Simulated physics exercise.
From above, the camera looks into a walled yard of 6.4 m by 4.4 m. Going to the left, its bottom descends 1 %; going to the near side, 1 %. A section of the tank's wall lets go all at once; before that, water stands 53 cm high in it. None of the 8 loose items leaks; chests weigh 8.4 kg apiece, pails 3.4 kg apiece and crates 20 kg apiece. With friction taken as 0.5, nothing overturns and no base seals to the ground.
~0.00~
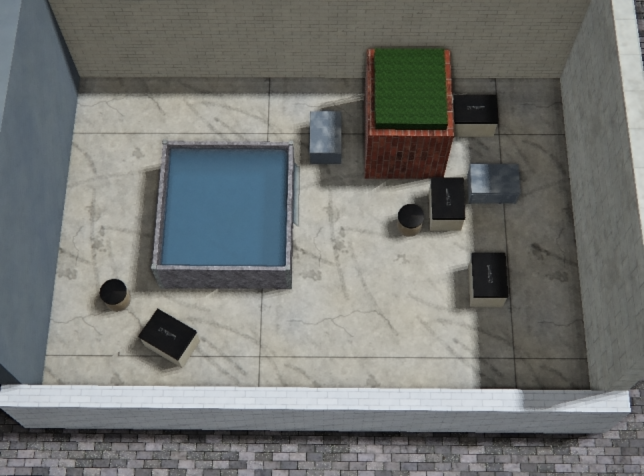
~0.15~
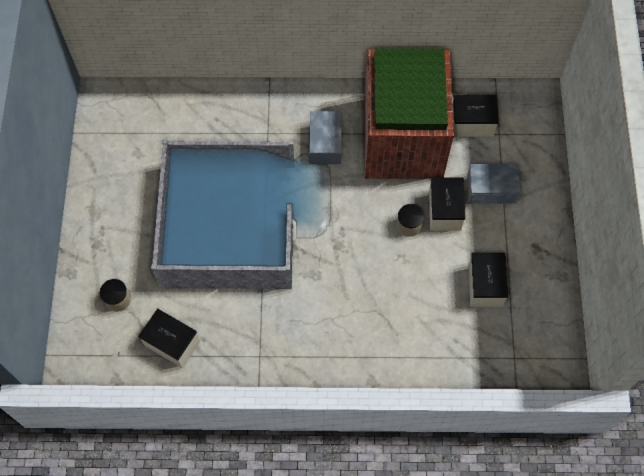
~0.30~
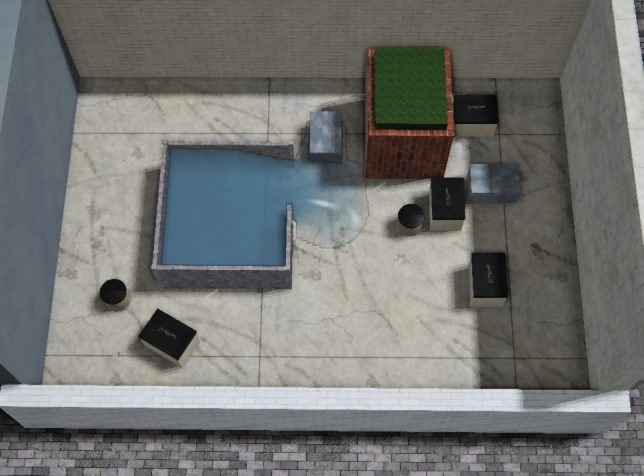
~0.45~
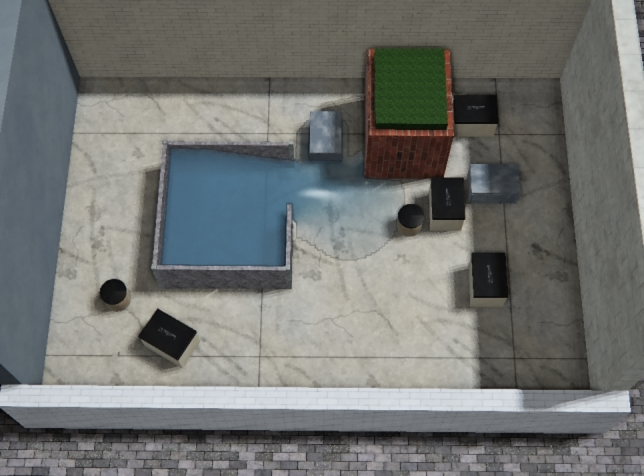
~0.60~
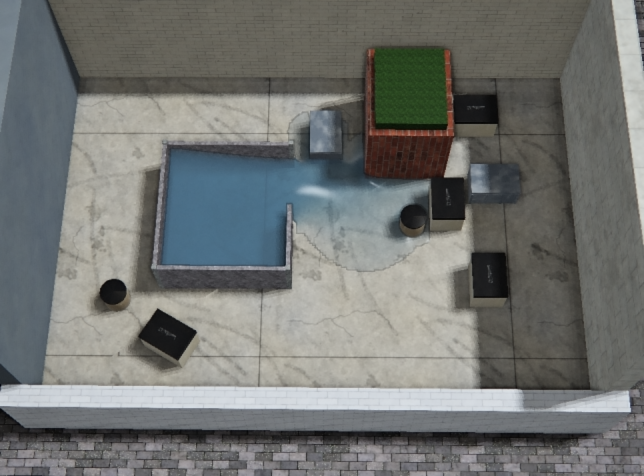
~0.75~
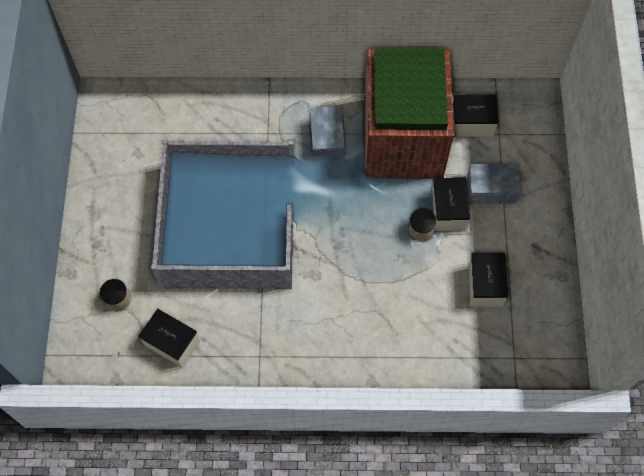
In a walled yard, part of the right side of a square water tank gives way, and water pours out and spreads across the pale floor, slightly shifting a small round pail and a dark-topped crate beside the red block.
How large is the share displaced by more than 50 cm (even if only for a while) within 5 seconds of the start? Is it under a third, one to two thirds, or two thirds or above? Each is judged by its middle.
Looks like the middle band.
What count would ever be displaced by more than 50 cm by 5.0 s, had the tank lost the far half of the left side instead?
Result: 2 of them.
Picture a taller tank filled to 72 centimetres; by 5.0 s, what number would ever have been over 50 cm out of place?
That would make 5 of them.
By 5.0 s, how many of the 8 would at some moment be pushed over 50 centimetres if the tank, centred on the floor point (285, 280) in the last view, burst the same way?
So the tally would be 4.
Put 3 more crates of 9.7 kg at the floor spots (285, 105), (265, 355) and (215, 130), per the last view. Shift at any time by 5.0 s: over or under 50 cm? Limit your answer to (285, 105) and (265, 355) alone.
Respectively: Tops it; doesn't reach it.
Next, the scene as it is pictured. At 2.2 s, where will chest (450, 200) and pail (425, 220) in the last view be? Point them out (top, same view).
First near (563, 254), second near (541, 321).
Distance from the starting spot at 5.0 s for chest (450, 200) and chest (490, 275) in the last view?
In that order: 200 cm, 100 cm.
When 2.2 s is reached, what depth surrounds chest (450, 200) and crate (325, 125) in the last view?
Around 11 cm and 7 cm.
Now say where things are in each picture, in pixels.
A pail at (411, 215), on the bottom; a crate at (326, 132) rests on the ground; 2.4 m2 under water; 0 of 8 have shifted, in the first frame.
A pail at (411, 215), on the bottom; a crate at (326, 132), on the bottom; 2.9 m2 under water; 0 of 8 have shifted, in the second frame.
A pail at (411, 215), on the bottom; a crate at (326, 132), on the bottom; water covers 3.4 m2; 0 of 8 have shifted, in the third frame.
A pail at (411, 215), on the bottom; a crate at (326, 132), on the bottom; 4.0 m2 under water; 0 of 8 have shifted, in the fourth frame.
A pail at (414, 216), on the bottom, 3 cm from its start; a crate at (326, 131) rests on the ground; 4.5 m2 under water; 0 of 8 have shifted, in the fifth frame.
A pail at (423, 220), on the bottom, 16 cm from its start; a crate at (327, 127) rests on the ground, 6 cm from its start; water covers 5.2 m2; 2 of 8 have shifted, in the sixth frame.
After 1.1 s 1 of 8 are over 50 cm from their spots; 0 afloat.
After 2.2 s 5 of 8 are over 50 cm from their spots; 2 afloat.
After 3.5 s 5 of 8 are over 50 cm from their spots; 3 afloat.
After 5.0 s 4 of 8 are over 50 cm from their spots, and 5 have been at some point; 3 afloat.
